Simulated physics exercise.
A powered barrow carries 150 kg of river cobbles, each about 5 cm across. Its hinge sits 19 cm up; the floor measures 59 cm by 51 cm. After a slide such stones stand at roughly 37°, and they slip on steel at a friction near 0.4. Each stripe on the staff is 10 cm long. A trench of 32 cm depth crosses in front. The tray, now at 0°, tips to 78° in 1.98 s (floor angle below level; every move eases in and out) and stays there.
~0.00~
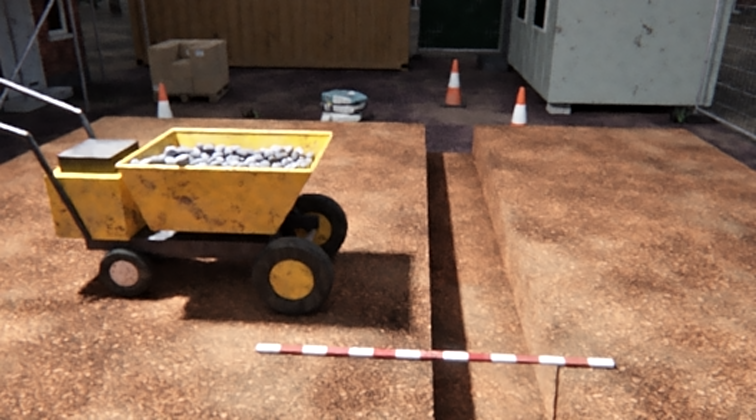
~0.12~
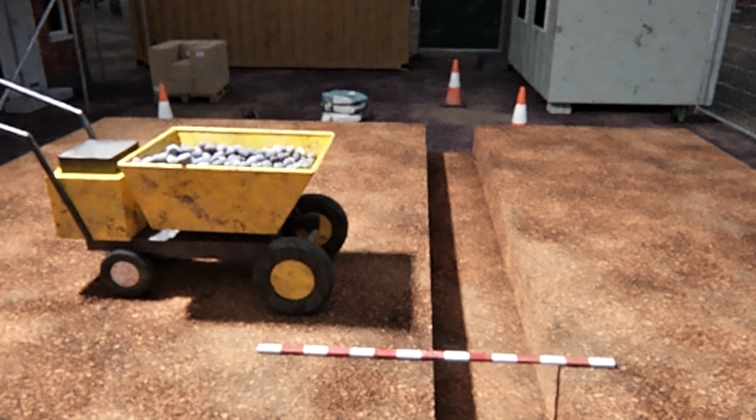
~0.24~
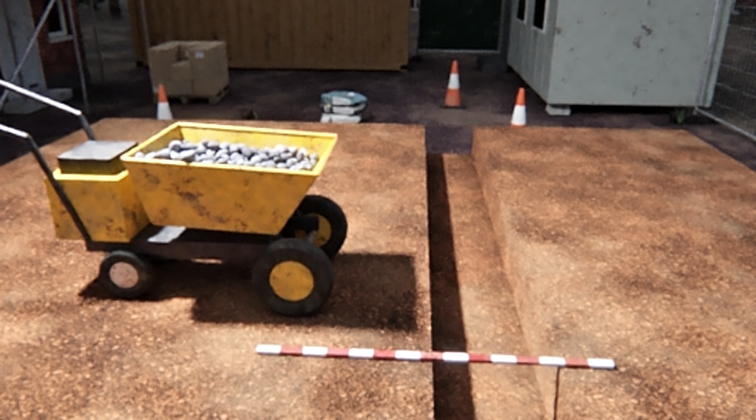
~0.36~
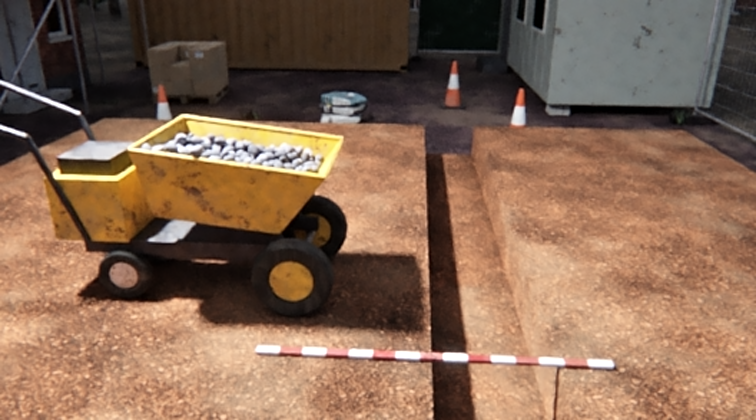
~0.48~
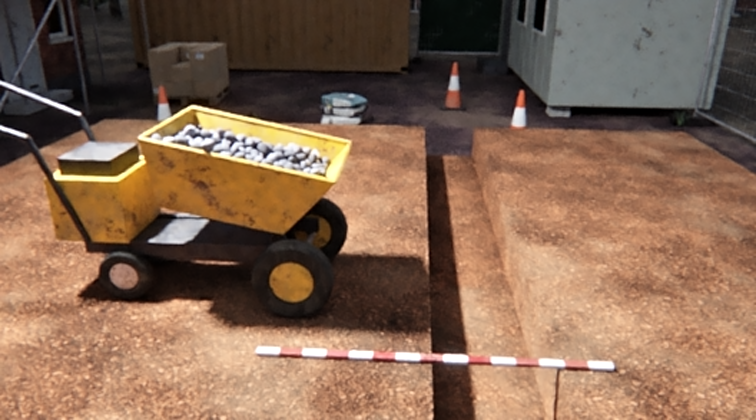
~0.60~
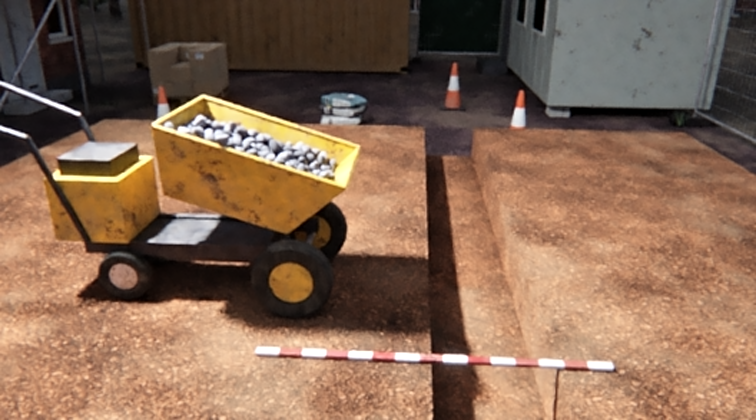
A yellow tray of grey stones tilts gradually toward the trench on the right.
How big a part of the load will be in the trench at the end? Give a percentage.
Close to 98 in a hundred.
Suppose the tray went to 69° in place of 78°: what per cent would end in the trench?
It would be near 80 per cent.
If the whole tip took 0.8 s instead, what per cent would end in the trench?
It would be near 100 per cent.
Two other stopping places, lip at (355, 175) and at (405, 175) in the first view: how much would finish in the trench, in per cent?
About 100 and 70 per cent.
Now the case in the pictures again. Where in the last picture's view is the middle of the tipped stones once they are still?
Their middle is at about (473, 333).
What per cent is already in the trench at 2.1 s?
Some 55 per cent.
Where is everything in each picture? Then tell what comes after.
The tray is at 0°, its lip at (311, 172); the top of the load is at (215, 150), in the first frame.
The tray is at 1°, its lip at (313, 173); the top of the load is at (210, 150); the stones move at 0.1 m/s on average, in the second frame.
Lip at (317, 175), floor tilted 3°, highest stones at (205, 147); the stones move at 0.2 m/s on average, in the third frame.
Lip at (325, 178), floor tilted 7°, highest stones at (206, 141); the stones move at 0.3 m/s on average, in the fourth frame.
Lip at (335, 182), floor tilted 12°, highest stones at (203, 134); the stones move at 0.4 m/s on average, in the fifth frame.
Lip at (345, 188), floor tilted 17°, highest stones at (206, 125); the stones move at 0.5 m/s on average, in the sixth frame.
After 1.5 s the floor is at 66°; 97 % in the tray, 2 % short of the trench, 1 % in the trench; the foremost stones are at (439, 277).
After 2.1 s the floor is at 78°; 41 % in the tray, 4 % short of the trench, 55 % in the trench; the foremost stones are at (528, 358).
After 2.4 s the floor is at 78°; 18 % in the tray, 4 % short of the trench, 77 % in the trench; the foremost stones are at (526, 344).
After 4.4 s the floor is at 78°; 0 % in the tray, 2 % short of the trench, 98 % in the trench; the foremost stones are at (523, 338).
